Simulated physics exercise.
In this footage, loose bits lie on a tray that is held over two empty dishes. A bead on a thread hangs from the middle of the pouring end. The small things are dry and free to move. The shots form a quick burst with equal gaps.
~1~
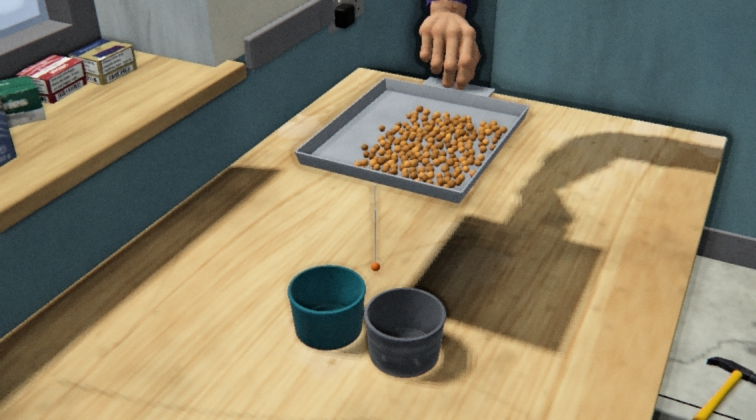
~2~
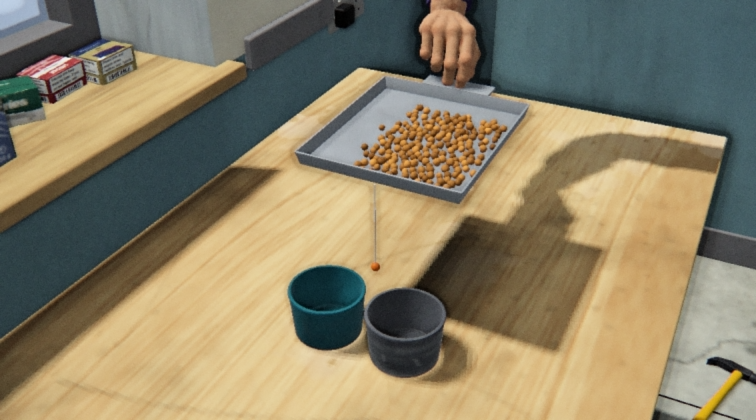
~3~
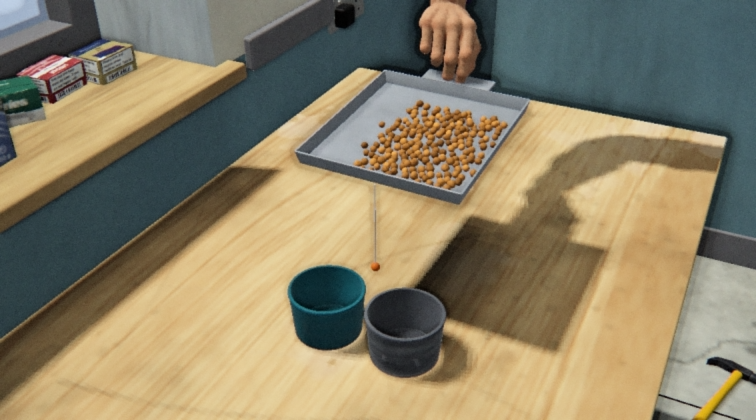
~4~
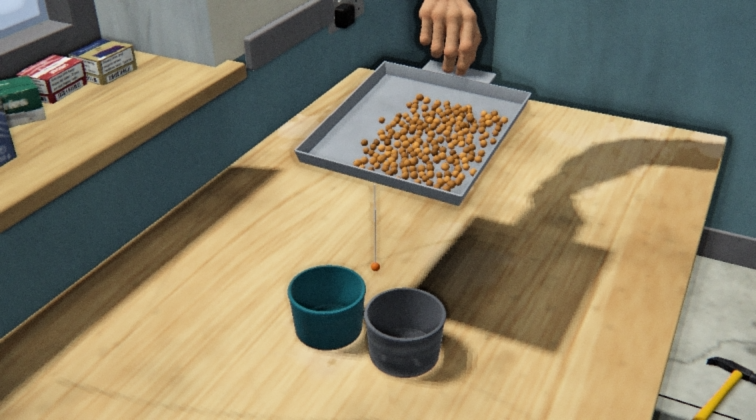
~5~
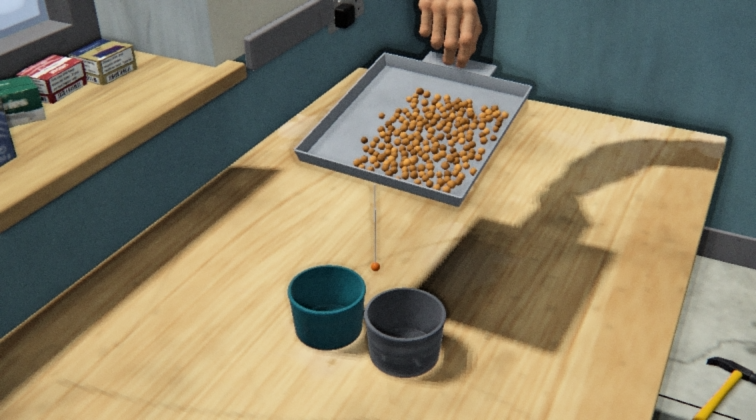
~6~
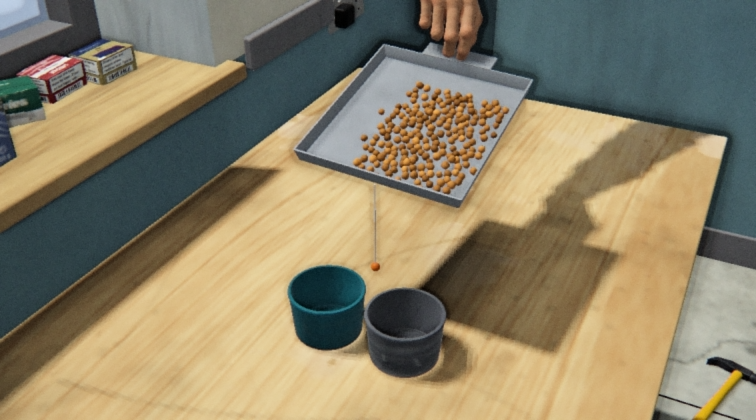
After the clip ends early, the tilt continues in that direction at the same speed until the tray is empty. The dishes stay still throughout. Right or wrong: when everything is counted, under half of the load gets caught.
Wrong.
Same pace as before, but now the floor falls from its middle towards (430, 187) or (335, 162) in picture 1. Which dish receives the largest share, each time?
Taking them in order: Right side, followed by left side.
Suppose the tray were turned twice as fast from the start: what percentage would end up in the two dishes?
Estimated share: Some 60%.
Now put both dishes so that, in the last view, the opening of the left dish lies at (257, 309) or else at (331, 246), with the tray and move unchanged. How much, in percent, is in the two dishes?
Trial 1 around 10 percent, trial 2 around 0 percent.
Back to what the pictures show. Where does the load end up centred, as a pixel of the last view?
The centre settles at about (408, 349).
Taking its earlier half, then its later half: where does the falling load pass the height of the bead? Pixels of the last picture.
The opening half passes (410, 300), the closing half (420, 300).
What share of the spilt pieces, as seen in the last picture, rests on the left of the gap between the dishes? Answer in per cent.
I'd put it at around 20 per cent.
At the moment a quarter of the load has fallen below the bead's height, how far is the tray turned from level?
At some 100 degrees.
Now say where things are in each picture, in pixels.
In the first picture, corners of the pouring end at (299, 151) and (460, 190), level; middle of the load at (430, 146), roasted chickpeas; left dish at (309, 326); right dish at (388, 353); bead on its thread at (375, 267).
In the second picture, corners of the pouring end at (299, 151) and (460, 190), level; middle of the load at (430, 145).
In the third picture, corners of the pouring end at (299, 150) and (459, 191), tipped barely, lowest at the right corner; middle of the load at (430, 143).
In the fourth picture, corners of the pouring end at (299, 149) and (459, 193), tipped a little, lowest at the right corner; middle of the load at (430, 140).
In the fifth picture, corners of the pouring end at (299, 149) and (459, 195), tipped a little, lowest at the right corner; middle of the load at (430, 137).
In the sixth picture, corners of the pouring end at (298, 148) and (459, 196), tipped a little, lowest at the right corner; middle of the load at (430, 134); left dish at (309, 326); right dish at (388, 353).
Soon after the last picture, tray tipped steeply; nearly all on the tray; a stray few outside both.
A little later, tray tipped right over; nearly all on the tray; a stray few in the right dish; a stray few in the left dish; a stray few outside both; a stray few in the air.
Later still, tray tipped past a quarter turn; about half in the right dish; a small part in the left dish; about a third outside both.
At rest, tray tipped past a quarter turn; about half in the right dish; a small part in the left dish; about a third outside both.
